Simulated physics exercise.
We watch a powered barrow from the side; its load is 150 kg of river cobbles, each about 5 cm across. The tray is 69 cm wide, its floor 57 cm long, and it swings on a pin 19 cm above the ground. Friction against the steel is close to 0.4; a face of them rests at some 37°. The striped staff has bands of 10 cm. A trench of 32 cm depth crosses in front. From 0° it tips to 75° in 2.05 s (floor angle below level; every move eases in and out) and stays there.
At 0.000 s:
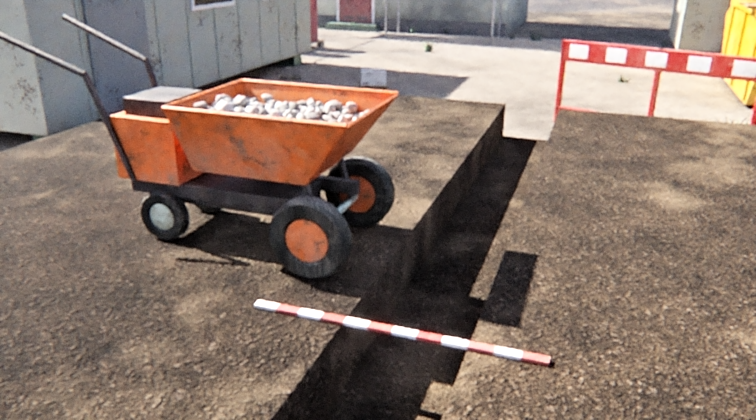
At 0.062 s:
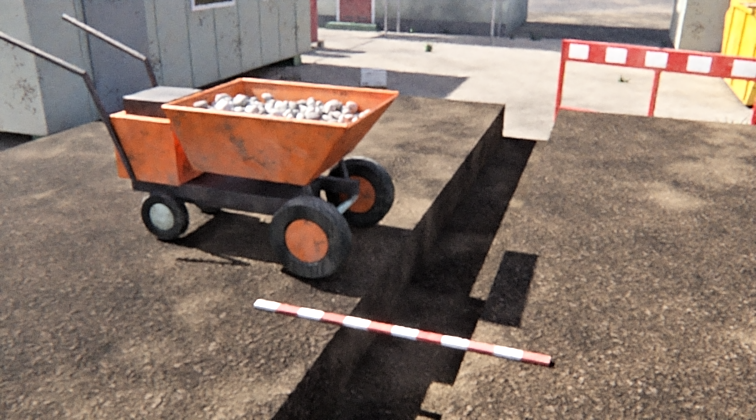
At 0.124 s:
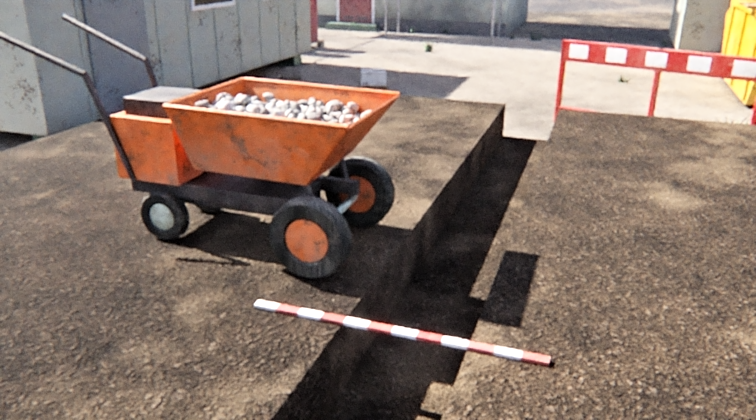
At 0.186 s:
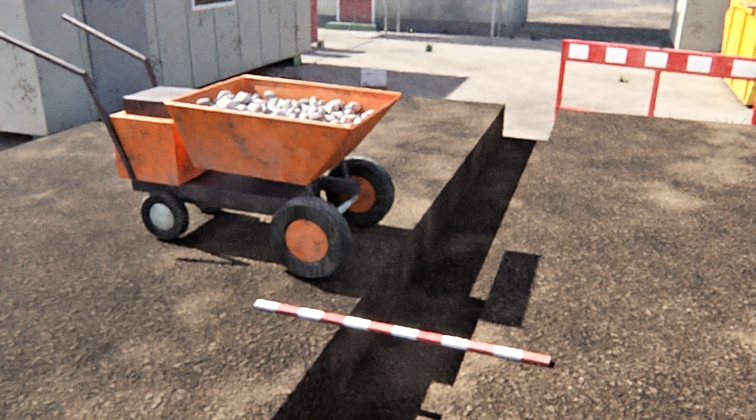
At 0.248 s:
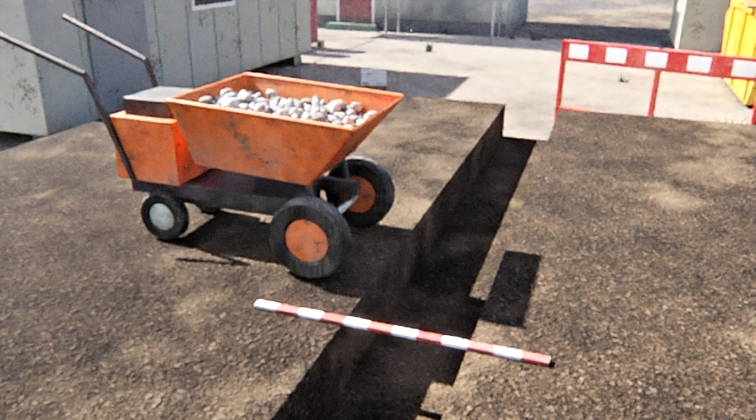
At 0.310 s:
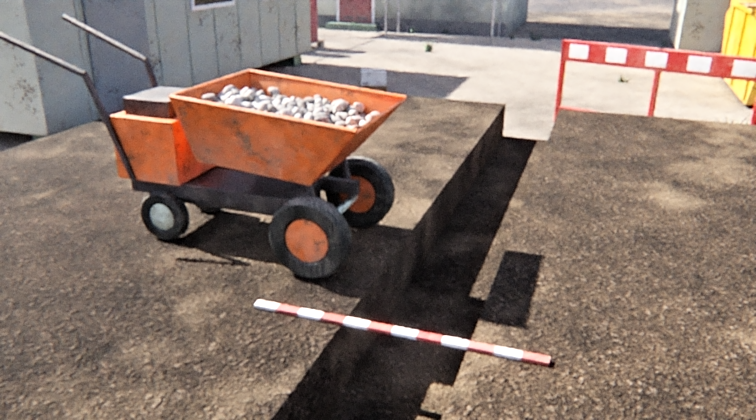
On a sunlit work yard beside a narrow trench, an orange barrow loaded with pale rounded stones stands behind a red-and-white striped staff; its wheels stay still while its tray tilts slightly, the right-hand end dipping toward the trench.
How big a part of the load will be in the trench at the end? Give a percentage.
Some 77 per cent of it.
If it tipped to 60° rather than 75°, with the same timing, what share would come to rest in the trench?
Then about 60 per cent.
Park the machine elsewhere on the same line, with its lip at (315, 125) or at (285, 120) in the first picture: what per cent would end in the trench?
First some 100, then 100 per cent.
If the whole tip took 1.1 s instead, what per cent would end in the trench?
In that case some 70 per cent.
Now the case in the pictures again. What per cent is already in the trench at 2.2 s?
Some 45 per cent.
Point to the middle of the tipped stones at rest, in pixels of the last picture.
Near (470, 311).
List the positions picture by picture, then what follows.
In the first frame, lip at (347, 127), floor tilted 0°, highest stones at (270, 104).
In the second frame, lip at (347, 127), floor tilted 0°, highest stones at (270, 104); the stones move at 0.1 m/s on average.
In the third frame, lip at (348, 128), floor tilted 1°, highest stones at (256, 103); the stones move at 0.1 m/s on average.
In the fourth frame, the tray is at 2°, its lip at (350, 129); the top of the load is at (258, 102); the stones move at 0.2 m/s on average.
In the fifth frame, the tray is at 3°, its lip at (353, 130); the top of the load is at (260, 100); the stones move at 0.2 m/s on average.
In the sixth frame, lip at (357, 132), floor tilted 5°, highest stones at (248, 97); the stones move at 0.2 m/s on average.
After 1.5 s the floor is at 63°; 97 % in the tray, 3 % in the trench; the foremost stones are at (478, 253).
After 2.2 s the floor is at 75°; 32 % in the tray, 47 % in the trench, 21 % past the trench; the foremost stones are at (608, 285).
After 2.5 s the floor is at 75°; 11 % in the tray, 65 % in the trench, 24 % past the trench; the foremost stones are at (645, 268).
After 4.4 s the floor is at 75°; 0 % in the tray, 77 % in the trench, 23 % past the trench; the foremost stones are at (649, 268).
